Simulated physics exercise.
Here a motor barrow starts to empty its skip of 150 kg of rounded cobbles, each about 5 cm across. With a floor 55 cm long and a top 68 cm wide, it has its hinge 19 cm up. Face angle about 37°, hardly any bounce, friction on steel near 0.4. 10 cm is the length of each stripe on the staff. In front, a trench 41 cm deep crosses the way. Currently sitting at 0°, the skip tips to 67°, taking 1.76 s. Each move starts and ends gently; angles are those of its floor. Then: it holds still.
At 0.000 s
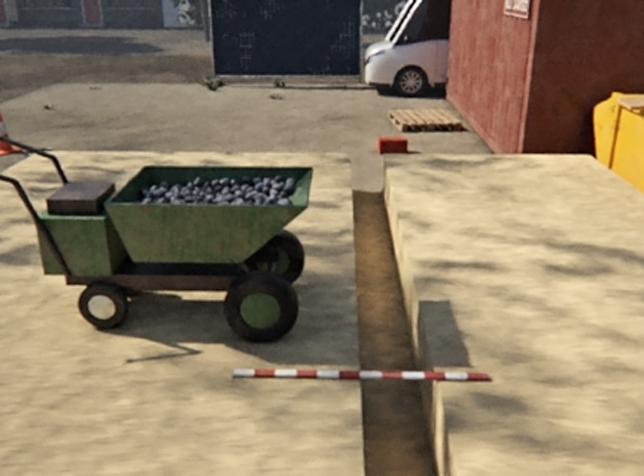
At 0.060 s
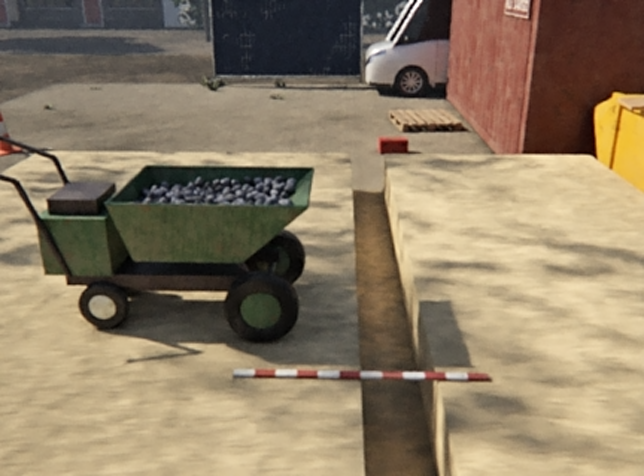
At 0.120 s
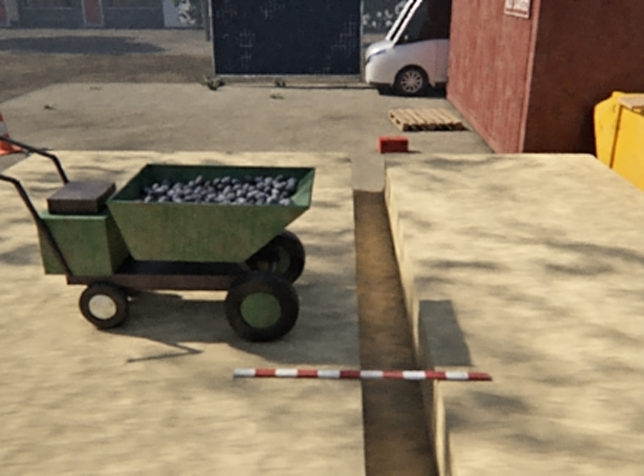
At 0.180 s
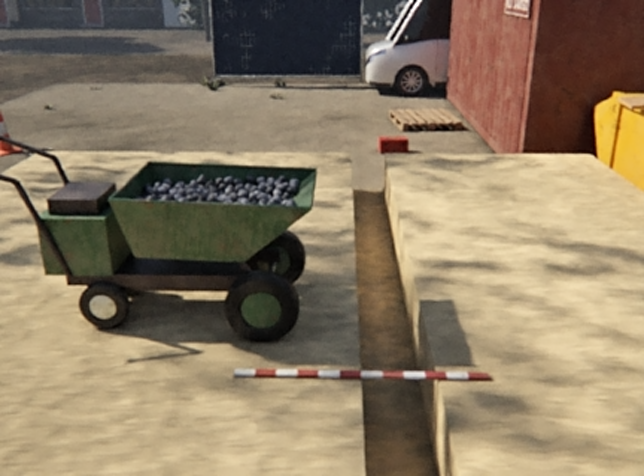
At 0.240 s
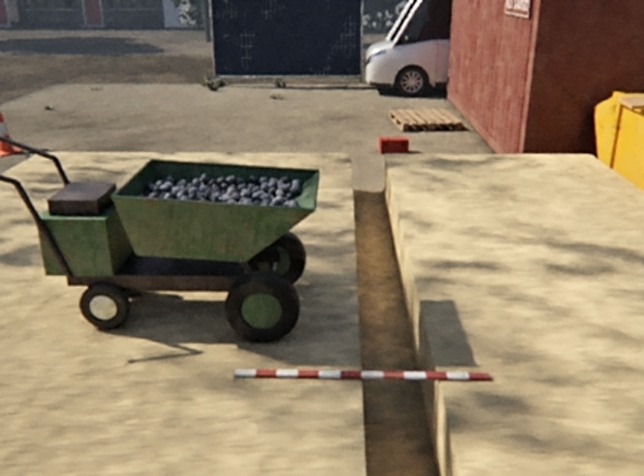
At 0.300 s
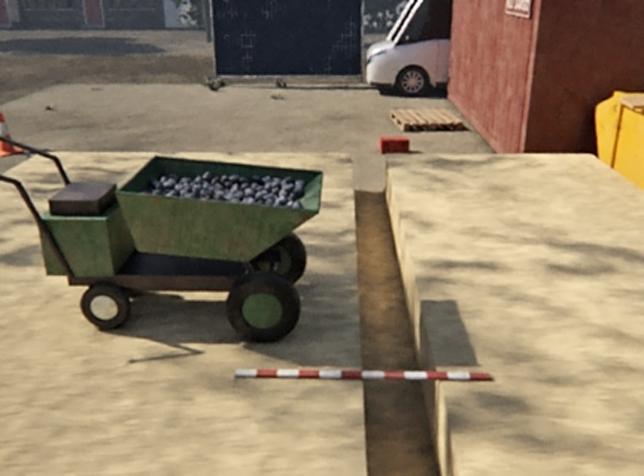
The green skip of a motor barrow, loaded with dark rounded stones, sits level at first beside a narrow trench crossed by a red-and-white striped pole. It then tilts very slightly, its back rising a little as the front lip edges right, while the wheels stay still.
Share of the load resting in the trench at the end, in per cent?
74 per cent.
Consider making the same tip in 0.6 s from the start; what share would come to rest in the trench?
That works out at about 50 in a hundred.
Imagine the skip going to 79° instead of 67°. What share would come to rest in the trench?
Then about 90 per cent.
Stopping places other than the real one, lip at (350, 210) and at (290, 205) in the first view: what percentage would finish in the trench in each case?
It comes to about 25 and 95 in a hundred.
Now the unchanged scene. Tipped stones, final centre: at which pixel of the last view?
Centre estimate: Around (405, 358).
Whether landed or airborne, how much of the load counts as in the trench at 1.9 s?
Around 35 per cent of it, at that instant.
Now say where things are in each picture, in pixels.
In the first picture, the skip is at 0°, its lip at (307, 207); the top of the load is at (252, 186).
The second picture shows lip at (308, 208), floor tilted 0°, highest stones at (239, 187); the stones move at 0.1 m/s on average.
The third picture shows lip at (309, 208), floor tilted 1°, highest stones at (211, 188); the stones move at 0.1 m/s on average.
The fourth picture shows lip at (311, 209), floor tilted 2°, highest stones at (190, 187); the stones move at 0.2 m/s on average.
The fifth picture shows lip at (315, 210), floor tilted 3°, highest stones at (172, 187); the stones move at 0.2 m/s on average.
In the sixth picture, the skip is at 5°, its lip at (319, 212); the top of the load is at (172, 185); the stones move at 0.3 m/s on average.
After 1.3 s the floor is at 57°; 100 % in the skip; the foremost stones are at (372, 258).
After 1.9 s the floor is at 67°; 50 % in the skip, 36 % in the trench, 13 % past the trench; the foremost stones are at (474, 303).
After 2.2 s the floor is at 67°; 17 % in the skip, 58 % in the trench, 25 % past the trench; the foremost stones are at (542, 307).
After 4.2 s the floor is at 67°; 0 % in the skip, 74 % in the trench, 26 % past the trench; the foremost stones are at (574, 291).
